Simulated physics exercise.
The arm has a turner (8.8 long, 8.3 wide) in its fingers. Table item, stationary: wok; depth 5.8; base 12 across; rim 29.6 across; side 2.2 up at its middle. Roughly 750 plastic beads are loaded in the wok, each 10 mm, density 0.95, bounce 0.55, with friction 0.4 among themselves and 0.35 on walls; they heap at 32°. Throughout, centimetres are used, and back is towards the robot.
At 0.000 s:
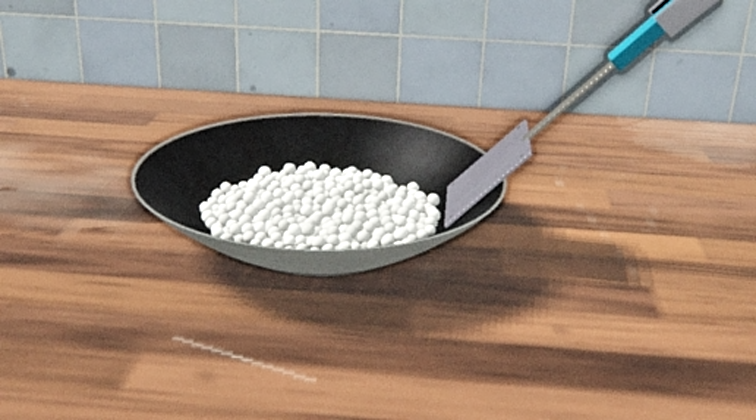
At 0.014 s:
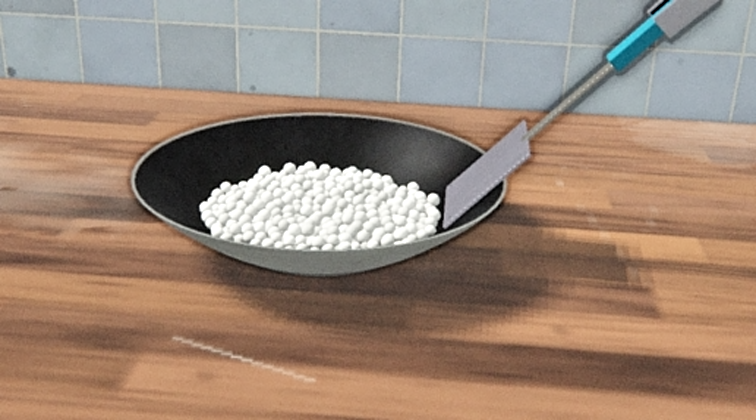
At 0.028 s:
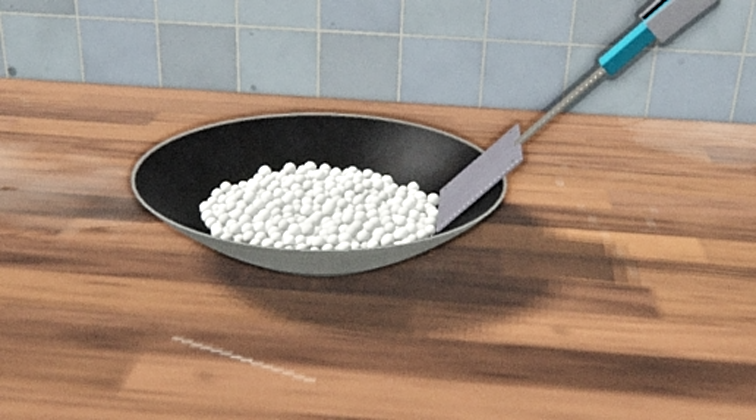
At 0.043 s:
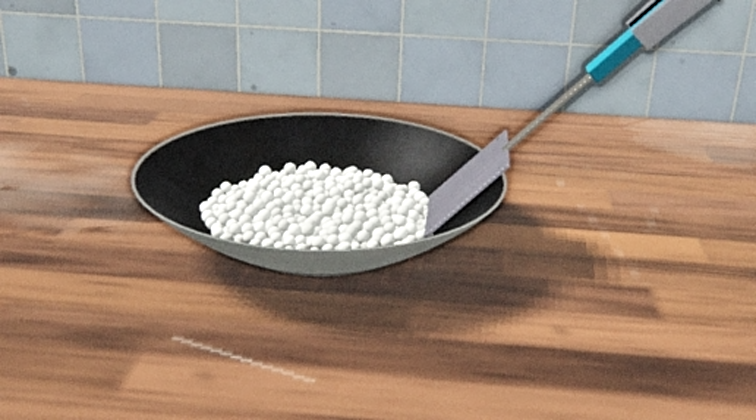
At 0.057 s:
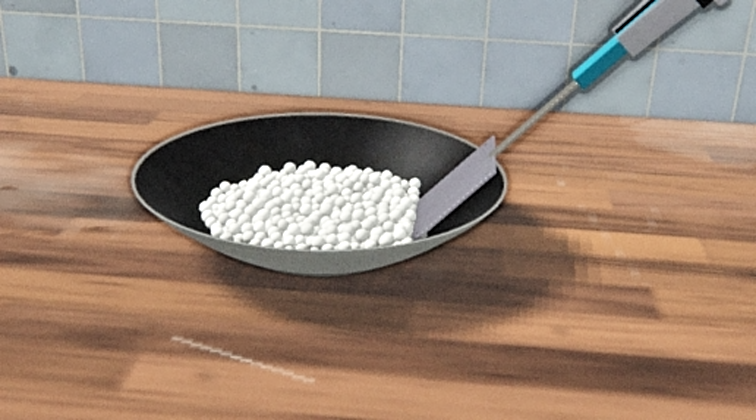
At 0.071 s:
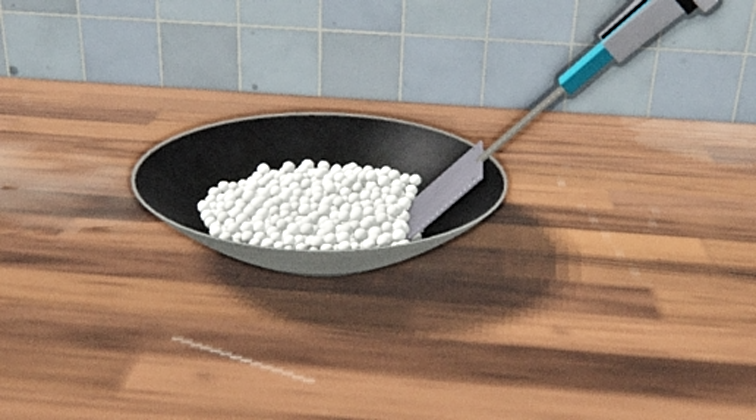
On a wooden counter by a blue tiled wall, a turner with a teal-banded handle slid slowly leftward inside a dark wok, pressing its blade against the right edge of a heap of white beads.
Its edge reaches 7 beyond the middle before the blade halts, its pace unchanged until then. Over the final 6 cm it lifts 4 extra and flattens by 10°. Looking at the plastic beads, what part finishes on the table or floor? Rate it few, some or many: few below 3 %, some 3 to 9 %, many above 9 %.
Some, 3 to 9 %.
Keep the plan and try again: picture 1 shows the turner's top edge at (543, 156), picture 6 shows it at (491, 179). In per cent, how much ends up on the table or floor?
10 per cent.
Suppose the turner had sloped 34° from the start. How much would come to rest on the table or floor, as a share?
That would leave close to 5 per cent on the table or floor.
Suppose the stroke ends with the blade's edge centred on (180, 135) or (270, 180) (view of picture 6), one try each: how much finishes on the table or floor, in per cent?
About 25 and 0 per cent.
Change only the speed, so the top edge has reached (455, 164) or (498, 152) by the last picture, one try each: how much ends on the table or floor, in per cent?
Try one roughly 20 per cent; try two roughly 0 per cent.
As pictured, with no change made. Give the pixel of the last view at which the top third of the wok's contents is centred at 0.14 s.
Roughly pixel (286, 201).
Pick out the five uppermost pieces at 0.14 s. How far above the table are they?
I'd put it close to 4 cm.
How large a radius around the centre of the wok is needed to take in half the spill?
Roughly 32 cm from the middle.
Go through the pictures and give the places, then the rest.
In the first picture, turner top edge at (528, 136), sloping 47°; upper third of the load around (319, 209), from x 205 to 435, top at y 170; 754 in the wok.
In the second picture, turner top edge at (527, 137), sloping 47°; upper third of the load around (319, 209), from x 205 to 435, top at y 170.
In the third picture, turner top edge at (520, 141), sloping 47°; upper third of the load around (319, 209), from x 205 to 435, top at y 170.
In the fourth picture, turner top edge at (508, 147), sloping 47°; upper third of the load around (320, 207), from x 205 to 430, top at y 170.
In the fifth picture, turner top edge at (495, 153), sloping 47°; upper third of the load around (326, 207), from x 205 to 425, top at y 165.
In the sixth picture, turner top edge at (482, 158), sloping 47°; upper third of the load around (325, 204), from x 205 to 420, top at y 165; 754 in the wok.
By 0.14 s, sloping 47°, highest piece 5 above the table; 754 in the wok.
By 0.21 s, sloping 43°, highest piece 6 above the table; 754 in the wok.
By 0.45 s, sloping 37°, highest piece 9 above the table; 711 in the wok, 29 on the table or floor, 14 on the blade or in flight.
By 1.50 s, sloping 37°, highest piece 6 above the table; 710 in the wok, 44 on the table or floor.
Final count, 710 in the wok, 44 on the table or floor. That is 6 % on the table or floor.
